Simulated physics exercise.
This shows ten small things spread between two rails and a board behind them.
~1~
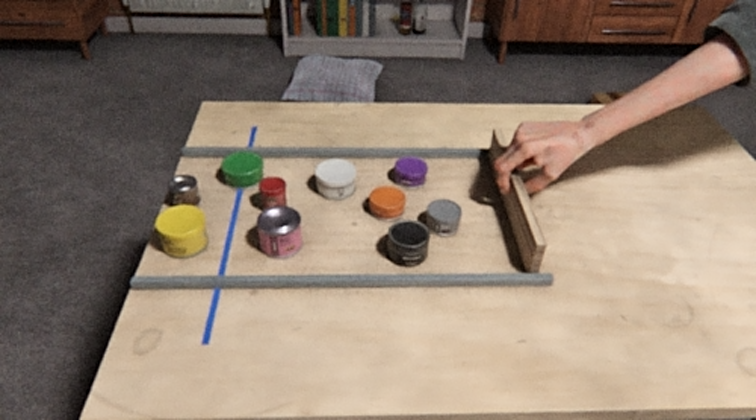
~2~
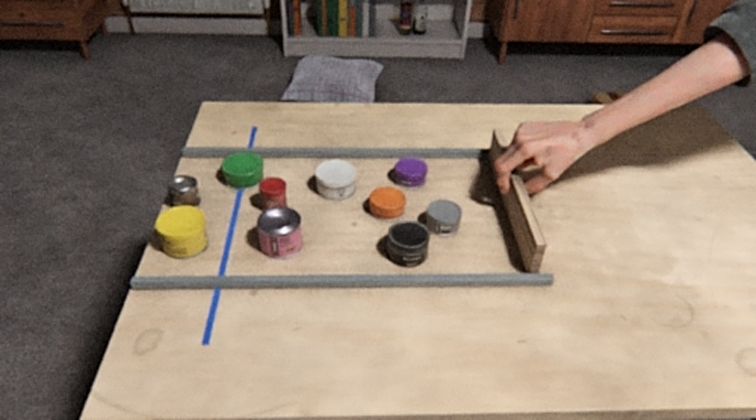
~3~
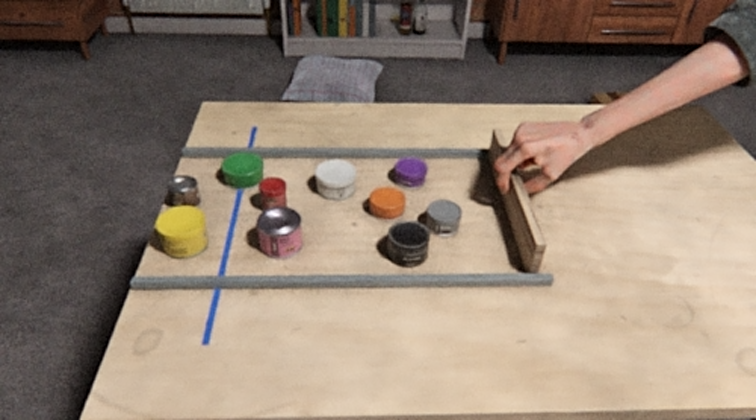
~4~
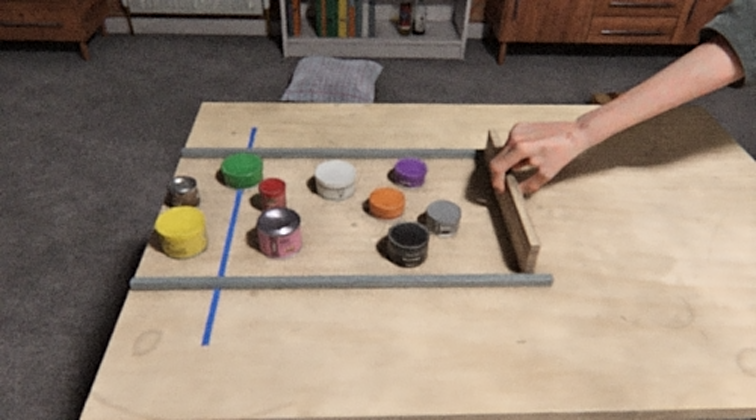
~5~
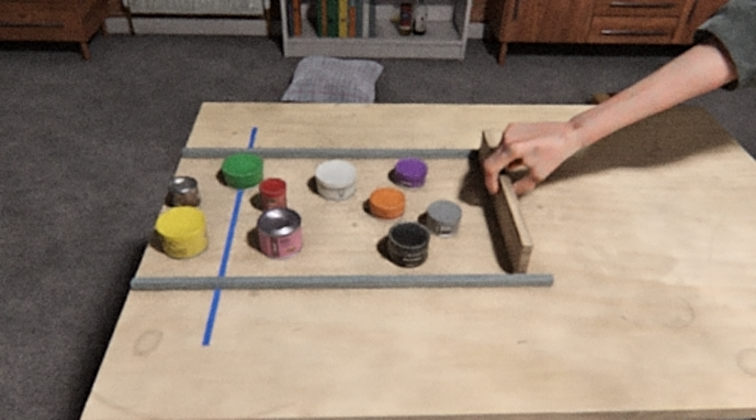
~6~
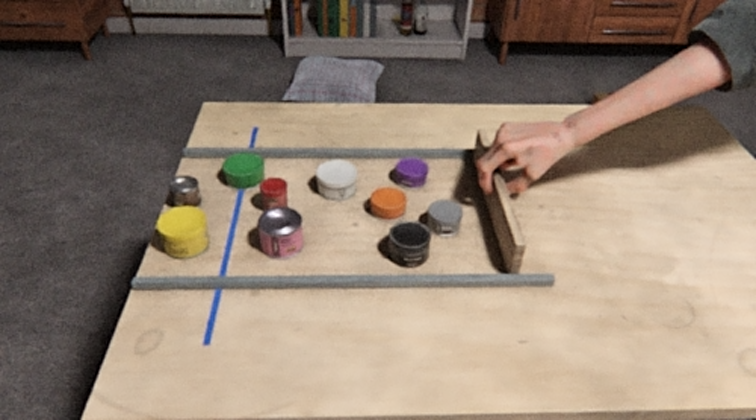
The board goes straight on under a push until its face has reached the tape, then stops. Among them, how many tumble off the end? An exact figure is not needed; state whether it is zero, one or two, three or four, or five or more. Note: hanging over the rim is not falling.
The count that drops over the edge is just one or a pair.
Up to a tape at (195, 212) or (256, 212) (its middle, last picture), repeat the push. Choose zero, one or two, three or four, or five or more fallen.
At each place: 5 or more and not one.
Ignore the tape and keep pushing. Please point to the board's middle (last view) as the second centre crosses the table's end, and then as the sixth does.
The middle is at about (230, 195), later at about (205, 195).
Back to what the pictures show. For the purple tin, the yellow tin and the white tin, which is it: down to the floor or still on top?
By the end the purple tin is still there, the yellow tin is no longer there and the white tin is still there.
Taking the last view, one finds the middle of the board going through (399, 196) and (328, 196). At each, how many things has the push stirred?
Counting first: 4, next 7.
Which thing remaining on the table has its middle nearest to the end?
Brown tin.
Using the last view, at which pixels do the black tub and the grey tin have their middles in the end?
For the black tub it's (203, 248), and for the grey tin it's (214, 223).
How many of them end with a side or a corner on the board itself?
The answer is 4.
Early on, none off yet; brown tin at rest near (186, 194); yellow tin at rest near (184, 233); green tin at rest near (244, 172).
A while later, none off yet; brown tin at rest near (186, 194); yellow tin moving near (178, 233); green tin travelled about its own width near (220, 166).
Finally, the number that fall off is one or two; lost, yellow tin.
